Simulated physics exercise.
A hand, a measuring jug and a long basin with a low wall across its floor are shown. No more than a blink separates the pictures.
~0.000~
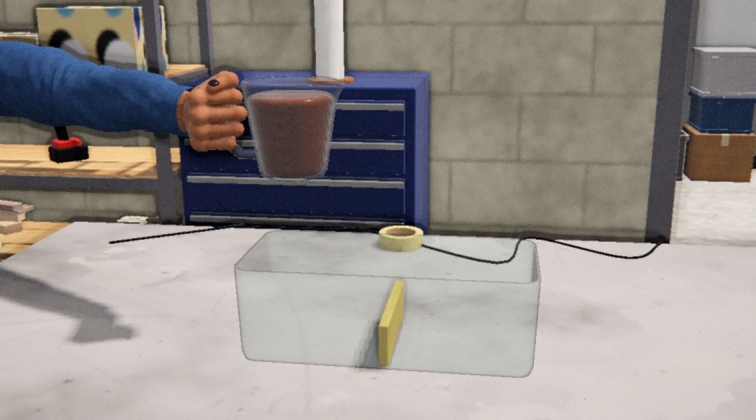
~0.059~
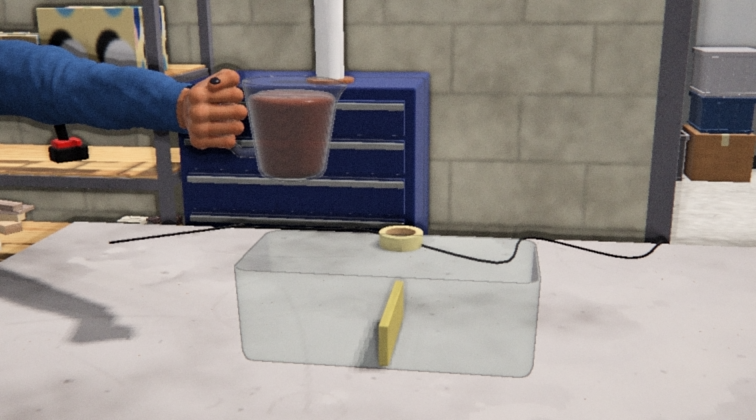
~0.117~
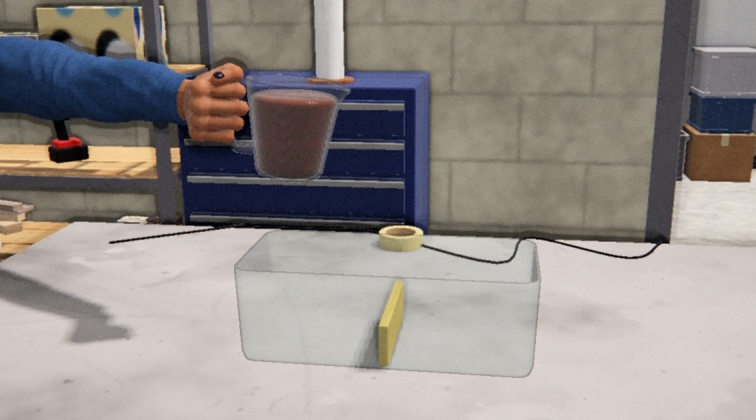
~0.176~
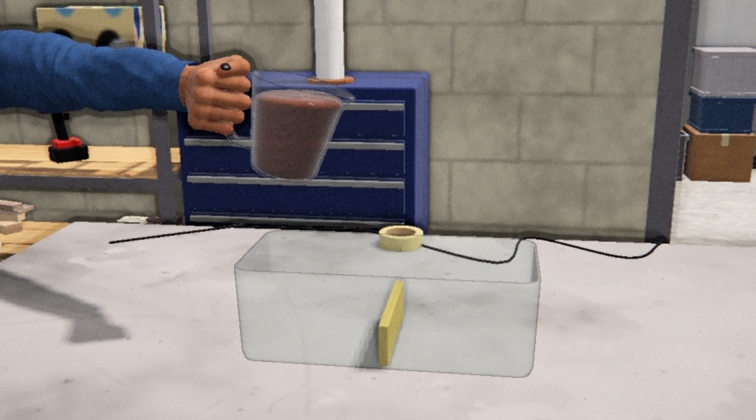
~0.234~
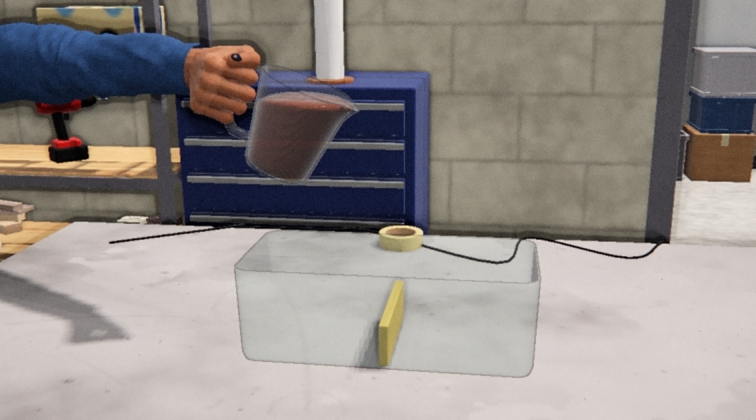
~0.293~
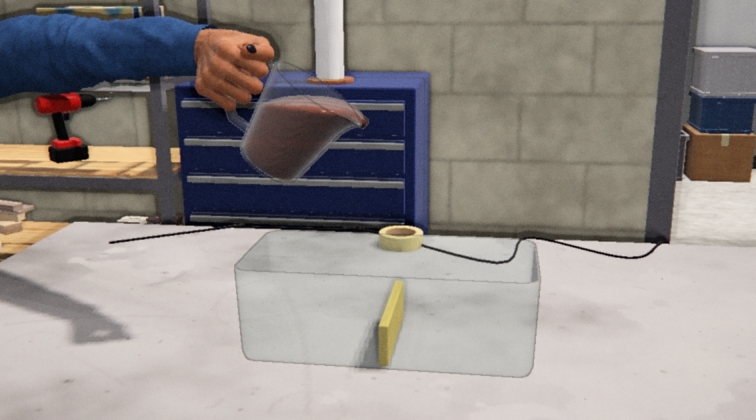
At first, a hand in a blue sleeve holds a clear jug of reddish-brown liquid upright above a long glass basin with a low yellow wall across its floor. The hand then tilts the jug steadily to the right, until the liquid reaches the spout and just begins to cross its edge.
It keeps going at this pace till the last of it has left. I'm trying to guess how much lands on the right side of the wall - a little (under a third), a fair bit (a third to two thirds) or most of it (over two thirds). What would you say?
I would say a fair bit, a third to two thirds.
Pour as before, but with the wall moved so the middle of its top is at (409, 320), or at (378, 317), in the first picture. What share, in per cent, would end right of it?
Around 40 percent in try one and around 75 percent in try two.
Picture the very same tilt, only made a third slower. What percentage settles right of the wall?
Close to 70 per cent.
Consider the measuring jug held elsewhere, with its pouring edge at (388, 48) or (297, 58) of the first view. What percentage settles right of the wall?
You'd get 90 percent from the first and 5 percent from the second.
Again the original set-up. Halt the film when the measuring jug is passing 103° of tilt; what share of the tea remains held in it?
Roughly 40 %.
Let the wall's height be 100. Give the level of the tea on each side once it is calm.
Left side: Approx. 20 %; right side: Approx. 20 %.
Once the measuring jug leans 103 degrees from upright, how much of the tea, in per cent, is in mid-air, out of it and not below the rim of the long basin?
About 30 per cent.
A moment on, the measuring jug is tipped right over and 38 per cent is still to pour, 1 is left of the wall and 30 right of it.
Next, the measuring jug is tipped right over and 1 per cent is still to pour, 41 is left of the wall and 52 right of it.
Then the measuring jug is tipped right over and 0 per cent is still to pour, 45 is left of the wall and 53 right of it.
Later the measuring jug is tipped right over and 0 per cent is still to pour, 45 is left of the wall and 53 right of it.
At rest 45 per cent lies left of the wall, 53 right of it and 2 outside.
